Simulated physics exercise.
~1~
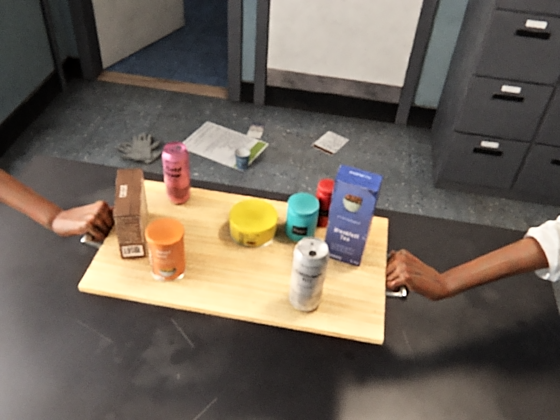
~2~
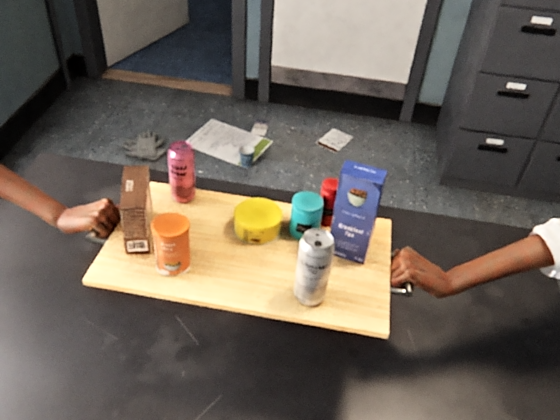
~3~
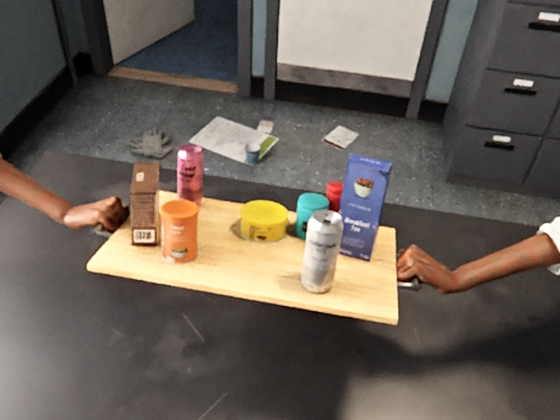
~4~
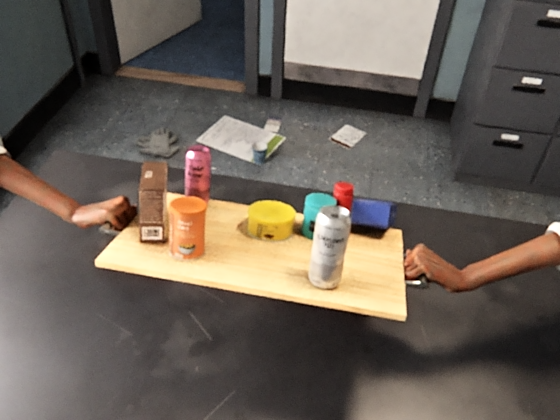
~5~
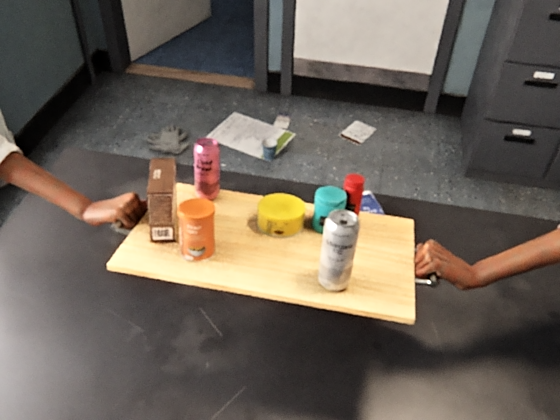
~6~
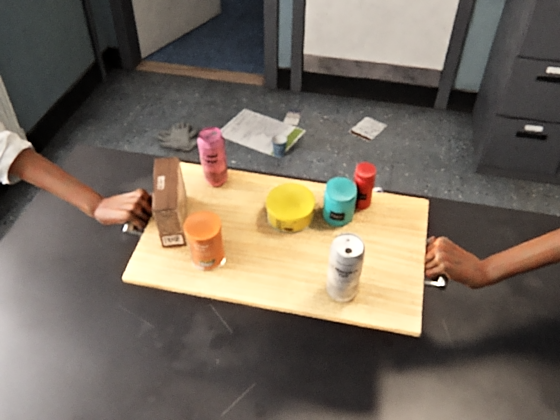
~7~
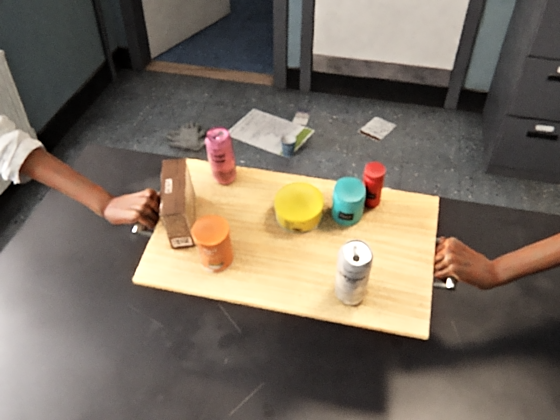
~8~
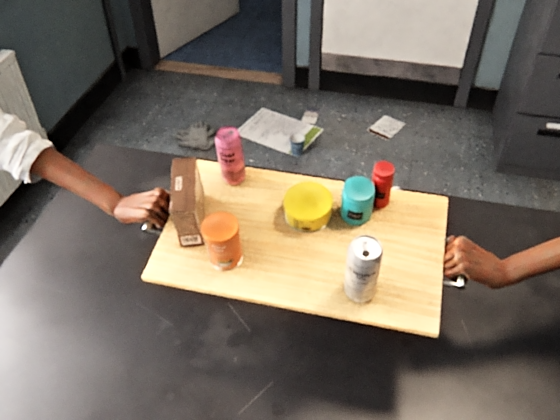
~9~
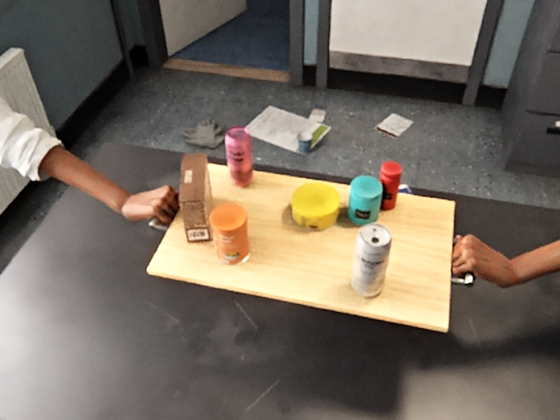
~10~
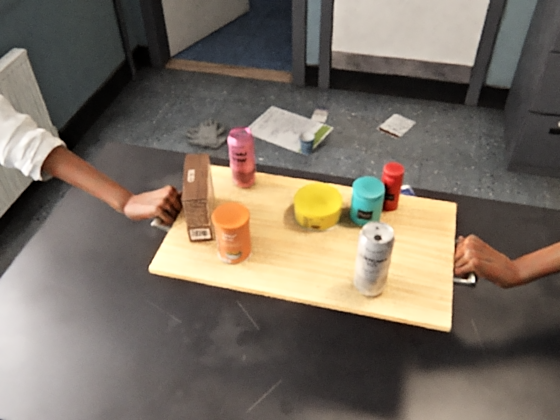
To begin with, two hands grip the ends of a rimless wooden tray on a dark table, holding a brown packet, an orange tin, a pink can, a yellow tub, a turquoise jar, a red shaker, a white can and a tall blue packet. The hands tip the tray so its far edge drops, and the blue packet topples backward off that edge. The tray then swings through level and dips slightly toward the near side, while the other items stay put. Finally it returns to level, with seven items still standing on it and the blue packet lying mostly hidden behind it.
